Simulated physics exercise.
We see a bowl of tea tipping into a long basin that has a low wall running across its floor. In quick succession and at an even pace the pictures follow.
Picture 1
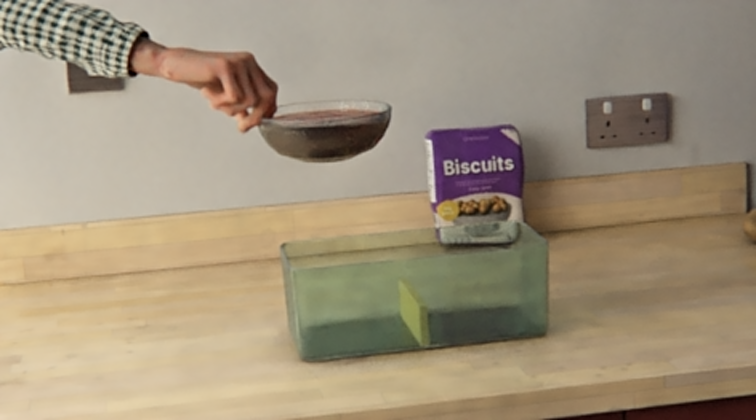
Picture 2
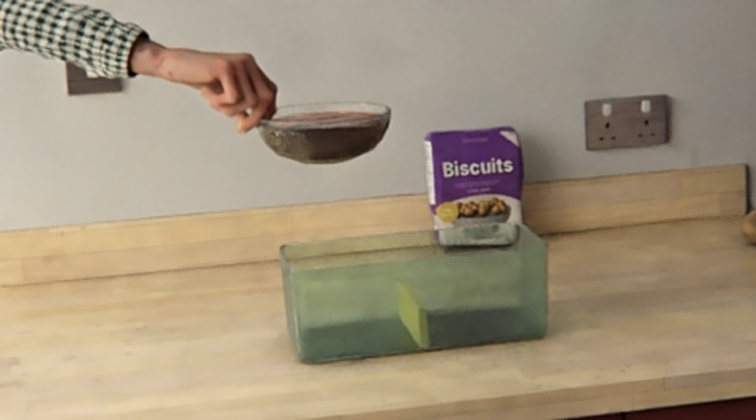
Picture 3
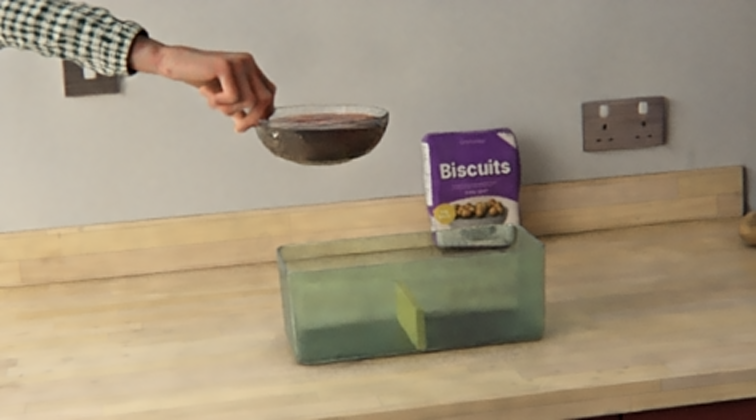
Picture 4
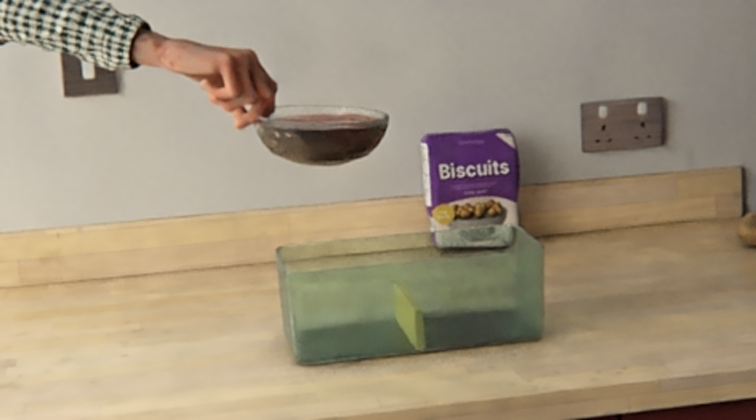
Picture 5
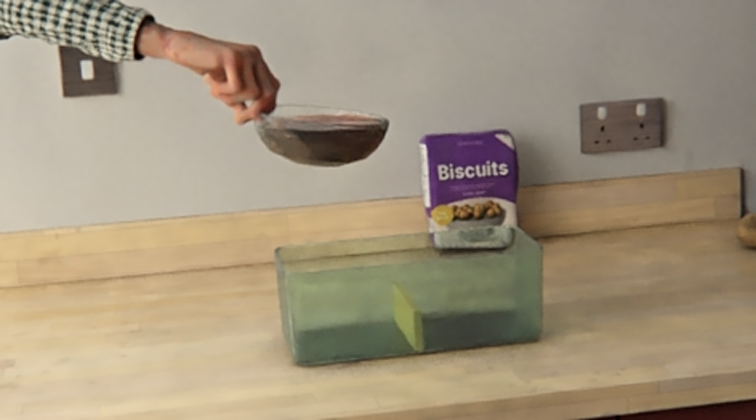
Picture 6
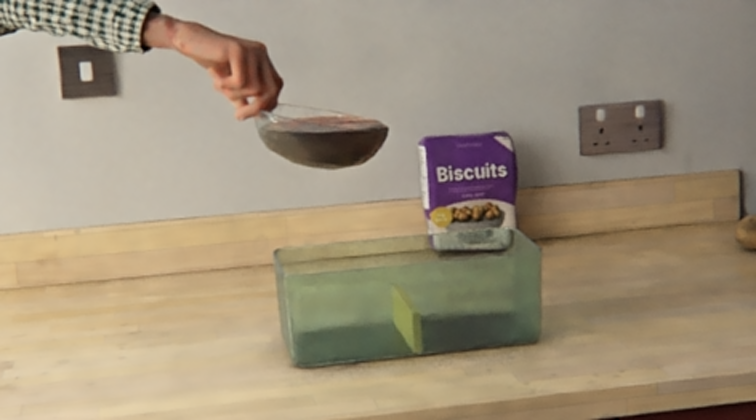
At first, a hand in a checked sleeve holds a glass bowl of dark tea almost level above a long green-tinted basin with a low wall across its floor, a purple biscuit packet behind. Then the hand slowly tilts the bowl, its right rim dipping slightly while the tea's surface stays nearly level.
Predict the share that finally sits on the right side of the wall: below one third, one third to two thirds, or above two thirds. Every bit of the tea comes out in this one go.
Right-side share: Above two thirds.
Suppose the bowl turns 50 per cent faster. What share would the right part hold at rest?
About 80 %.
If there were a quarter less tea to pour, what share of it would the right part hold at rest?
80 %.
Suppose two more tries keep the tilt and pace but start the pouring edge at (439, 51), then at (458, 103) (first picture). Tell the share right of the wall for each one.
You'd get 80 percent from the first and 85 percent from the second.
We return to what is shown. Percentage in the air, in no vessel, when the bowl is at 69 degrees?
Something close to 35 percent of it.
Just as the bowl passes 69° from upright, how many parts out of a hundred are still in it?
Near 20 percent is still in there.
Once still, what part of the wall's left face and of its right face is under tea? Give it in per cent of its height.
I get 10 % for the left and 50 % for the right.
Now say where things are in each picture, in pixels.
In the first picture, it leans 0°; its right rim is at (390, 107); the tea meets the walls at (260, 124) and (386, 114); the long basin's rim runs from (285, 258) to (535, 233); the wall's top is at (412, 293).
In the second picture, it leans 1°; its right rim is at (389, 109); the tea meets the walls at (259, 125) and (385, 116).
In the third picture, it leans 2°; its right rim is at (387, 113); the tea meets the walls at (258, 126) and (384, 118).
In the fourth picture, it leans 5°; its right rim is at (387, 116); the tea meets the walls at (257, 126) and (384, 120).
In the fifth picture, it leans 8°; its right rim is at (387, 121); the tea meets the walls at (258, 126) and (384, 120).
In the sixth picture, it leans 13°; its right rim is at (387, 128); the tea meets the walls at (260, 128) and (386, 123).
A moment on, the bowl is tipped part way and 19 per cent is still to pour, 1 is left of the wall and 45 right of it.
Next, the bowl is tipped right over and 0 per cent is still to pour, 13 is left of the wall and 85 right of it.
Then the bowl is tipped right over and 0 per cent is still to pour, 13 is left of the wall and 85 right of it.
Later the bowl is tipped right over and 0 per cent is still to pour, 13 is left of the wall and 85 right of it.
Finally, 13 per cent lies left of the wall, 85 right of it and 1 outside.
